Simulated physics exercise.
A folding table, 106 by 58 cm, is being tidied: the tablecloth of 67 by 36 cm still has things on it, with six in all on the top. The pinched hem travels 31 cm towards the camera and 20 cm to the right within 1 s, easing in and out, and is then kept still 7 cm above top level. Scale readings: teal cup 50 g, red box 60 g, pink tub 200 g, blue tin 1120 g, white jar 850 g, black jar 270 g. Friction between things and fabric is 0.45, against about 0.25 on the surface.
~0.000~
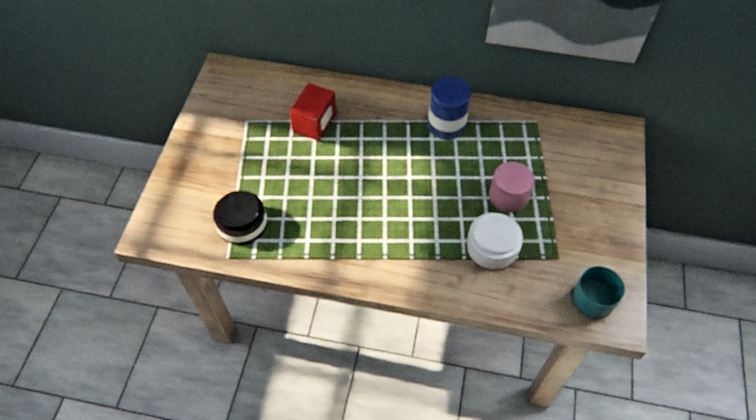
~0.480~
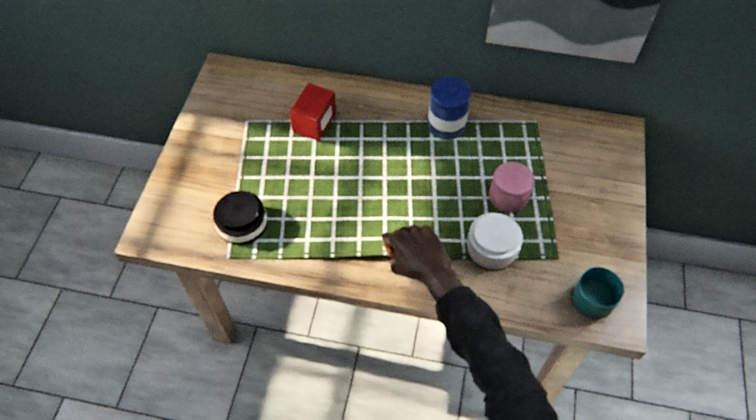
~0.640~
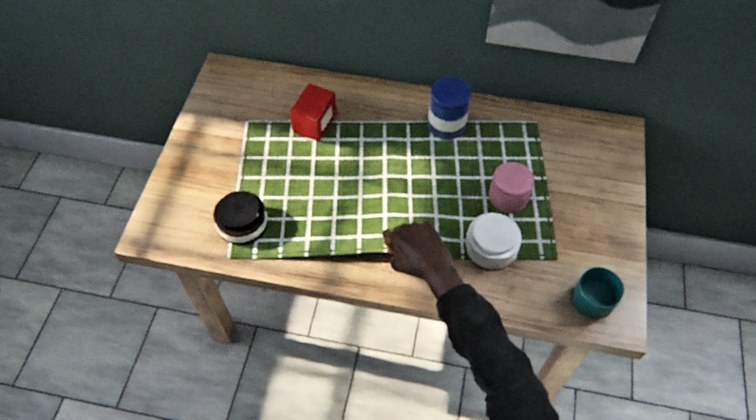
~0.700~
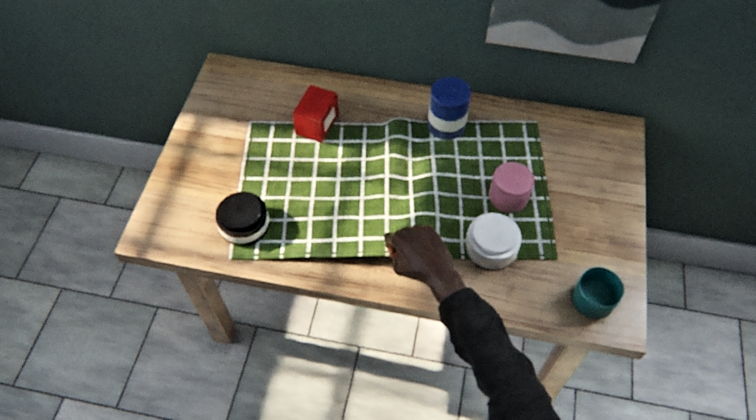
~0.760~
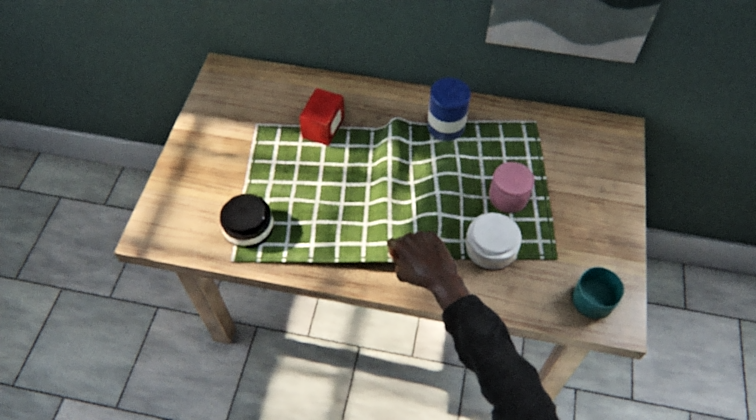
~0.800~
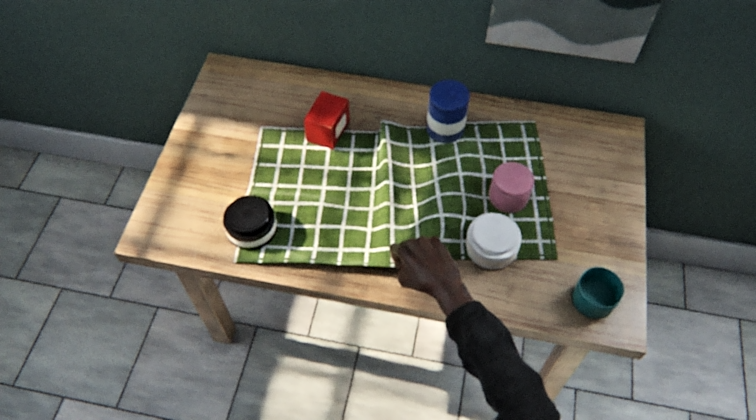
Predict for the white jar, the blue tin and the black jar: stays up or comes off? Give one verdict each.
In order: The white jar is a casualty; the blue tin is a survivor; the black jar is a casualty.
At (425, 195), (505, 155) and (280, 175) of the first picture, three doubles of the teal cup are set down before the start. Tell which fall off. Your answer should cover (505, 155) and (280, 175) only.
Result, in order: On top at the end; off the top at the end.
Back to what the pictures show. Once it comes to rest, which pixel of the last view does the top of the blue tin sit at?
Last view, top position: About (418, 241).
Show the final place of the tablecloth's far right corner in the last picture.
Near (451, 198).
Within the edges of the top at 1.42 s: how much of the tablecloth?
Roughly 55%.
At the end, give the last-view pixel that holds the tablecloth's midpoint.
Midpoint, last view: Approx. (438, 339).
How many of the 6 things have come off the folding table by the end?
That gives 2.
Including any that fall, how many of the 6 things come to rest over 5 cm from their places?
5 of them.
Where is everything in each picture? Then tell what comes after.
The first picture shows white jar (497, 232); blue tin (451, 91); black jar (237, 208); tablecloth corners (227, 259) (246, 121) (537, 121) (559, 259).
The second picture shows tablecloth corners (227, 258) (246, 121); grip (393, 255).
The third picture shows tablecloth corners (228, 259) (246, 121); grip (393, 252).
The fourth picture shows red box (315, 103); tablecloth corners (229, 260) (250, 122); grip (395, 256).
The fifth picture shows red box (321, 106); black jar (244, 211); tablecloth corners (232, 261) (257, 124); grip (398, 261).
The sixth picture shows white jar (496, 232); blue tin (450, 94); black jar (247, 213); tablecloth corners (234, 263) (261, 127) (535, 121) (558, 259); grip (400, 267).
After 1.0 s, 95 % of the tablecloth is still over the top; blue tin 11 cm off its start, black jar 10 cm off its start, white jar 3 cm off its start.
After 1.2 s, 80 % of the tablecloth is still over the top; blue tin 22 cm off its start, black jar 20 cm off its start, white jar 9 cm off its start.
After 1.4 s, 55 % of the tablecloth is still over the top; blue tin 33 cm off its start at (420, 217), black jar over the edge, white jar 17 cm off its start at (508, 312).
After 1.6 s, 35 % of the tablecloth is still over the top; black jar over the edge, blue tin 38 cm off its start, white jar over the edge.
After 3.2 s, 30 % of the tablecloth is still over the top; black jar over the edge, blue tin 38 cm off its start at (418, 241), white jar over the edge, red box 39 cm off its start at (364, 248).
